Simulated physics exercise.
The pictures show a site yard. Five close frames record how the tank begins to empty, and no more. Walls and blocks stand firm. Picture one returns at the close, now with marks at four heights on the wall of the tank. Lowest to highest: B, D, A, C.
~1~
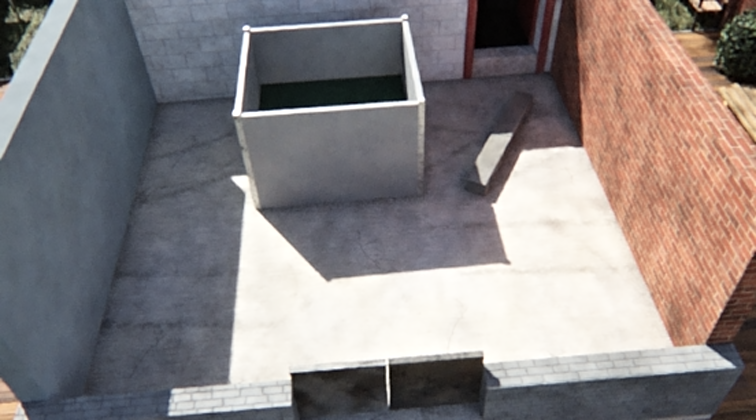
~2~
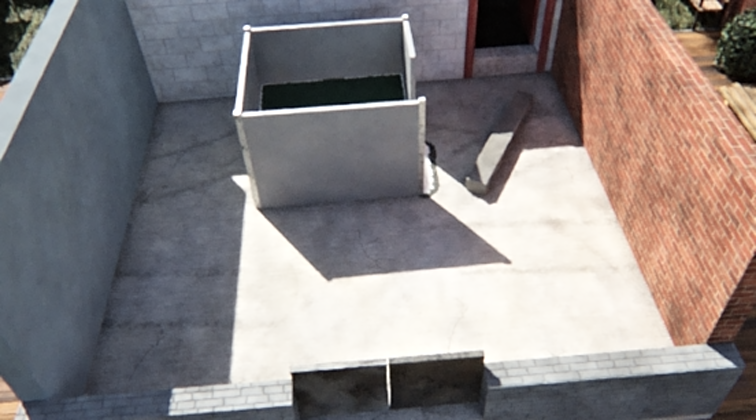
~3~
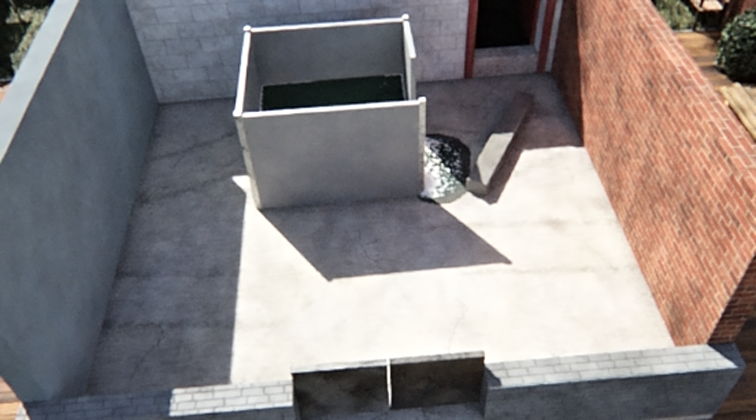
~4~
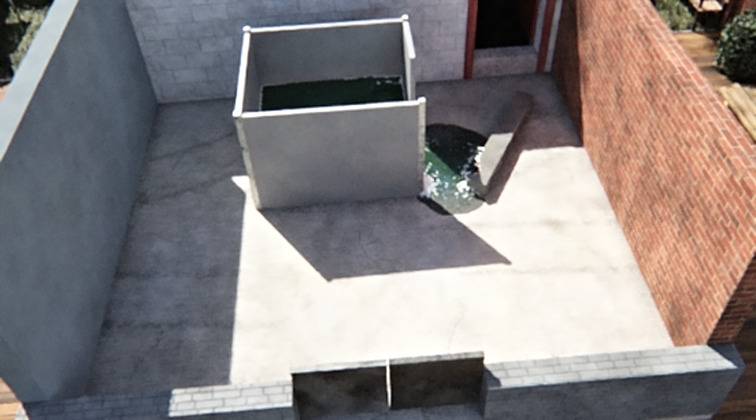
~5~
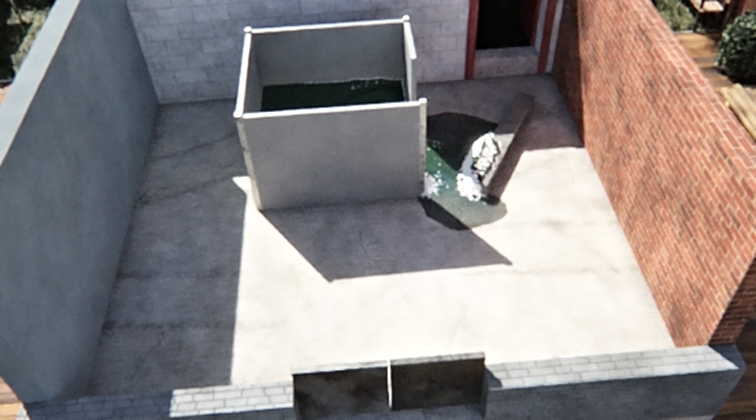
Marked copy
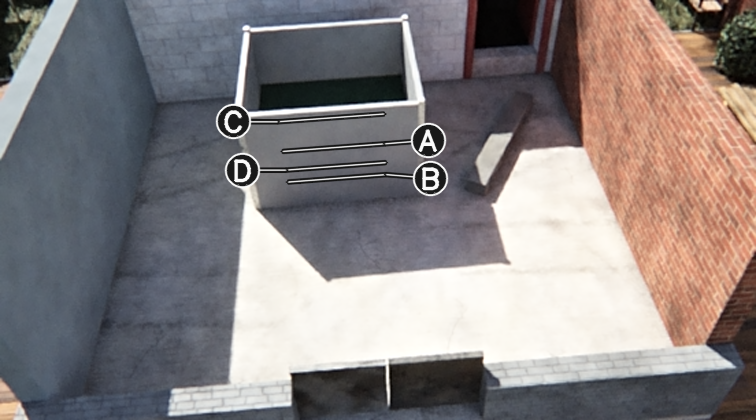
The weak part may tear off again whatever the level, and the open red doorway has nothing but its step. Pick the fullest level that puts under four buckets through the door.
Line A just does it.
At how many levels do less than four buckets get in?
Three.
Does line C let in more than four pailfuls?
Yes.
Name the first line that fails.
C.
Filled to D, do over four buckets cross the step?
No, not at all.
On the marked copy, A at (334, 147); B at (337, 178); C at (330, 117); D at (336, 166); from the bottom up B, D, A, C.
For line A, a bucket or two gets in.
For line B, nothing gets over.
For line C, about 10 bucketfuls get in.
For line D, nothing gets over.
